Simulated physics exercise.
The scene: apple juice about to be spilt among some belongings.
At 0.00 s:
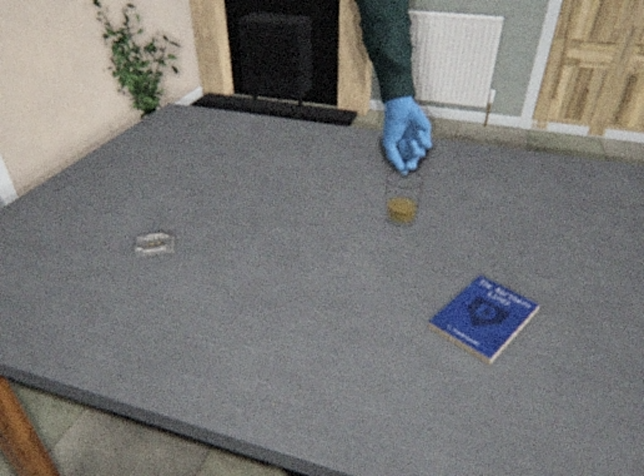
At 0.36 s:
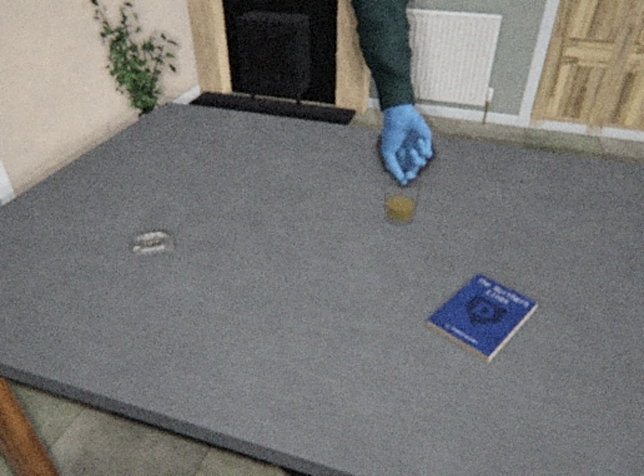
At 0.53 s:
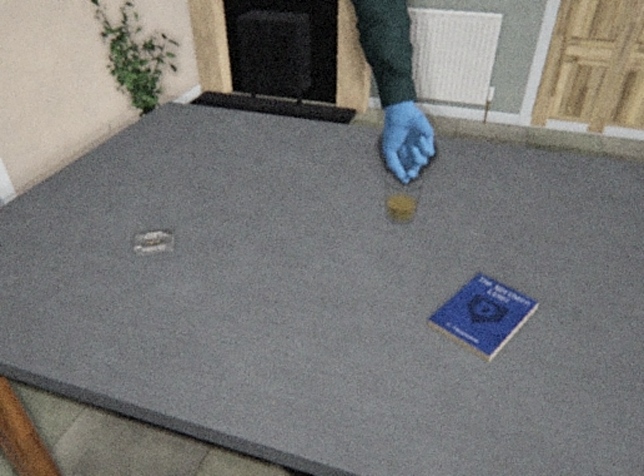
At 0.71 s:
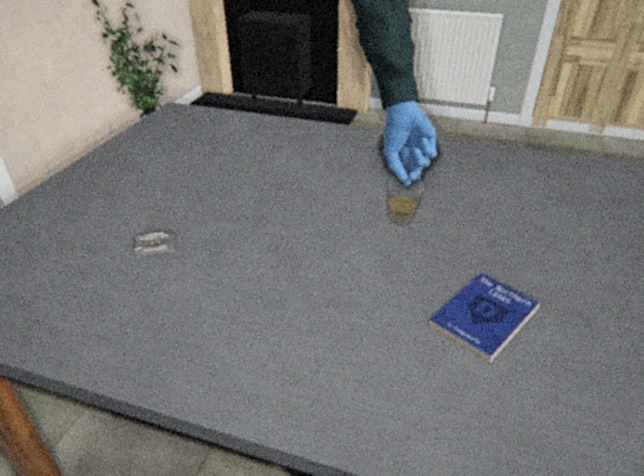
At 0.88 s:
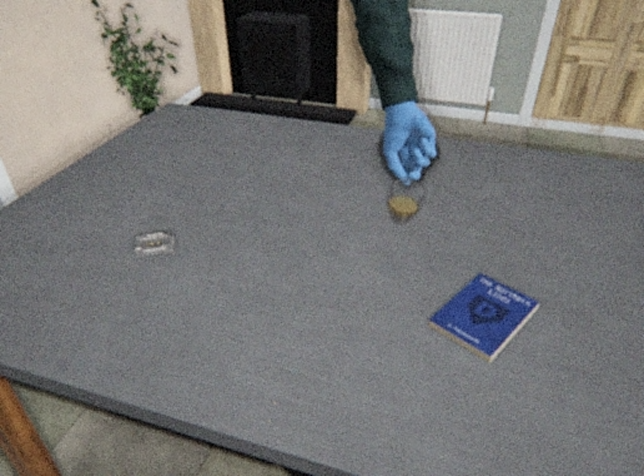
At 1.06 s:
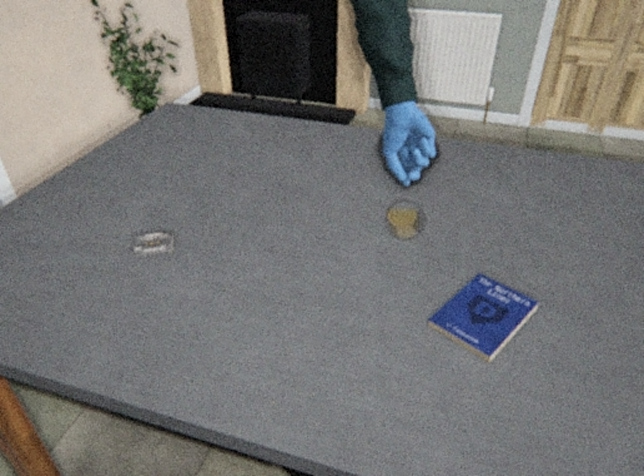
The clip opens on a grey table with a small clear item at the left, a blue book at the right, and a blue-gloved hand beside an upright tumbler partly filled with amber liquid. The hand nudges the tumbler, which leans, then tips steeply over toward the viewer while the other objects stay put.
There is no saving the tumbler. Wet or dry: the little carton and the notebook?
Well, the little carton avoids the spill while the notebook catches the spill.
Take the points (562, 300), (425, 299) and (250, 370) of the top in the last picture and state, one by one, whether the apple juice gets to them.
So, first left alone, next got to, and last left alone.
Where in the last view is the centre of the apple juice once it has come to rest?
In the last view, its middle sits roughly at (399, 344).
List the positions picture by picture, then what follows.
In the first picture, it stands upright; tumbler (403, 198) about a third full; little carton (154, 240); notebook (485, 313).
In the second picture, it is being nudged; tumbler about a third full, surface at (401, 203).
In the third picture, it is being nudged; tumbler (403, 195) about a third full; notebook (485, 311).
In the fourth picture, it is being nudged; tumbler (404, 198) tipped 25°; little carton (154, 240).
In the fifth picture, it is falling; tumbler (404, 203) tipped 40°.
In the sixth picture, it is falling; tumbler (404, 216) tipped 70°; little carton (153, 240); notebook (485, 311).
By 1.5 s, the puddle covers about as much as a plate; the little carton is clear of it; the notebook is in it.
By 3.6 s, the puddle covers about as much as a plate; the little carton is clear of it; the notebook is in it.
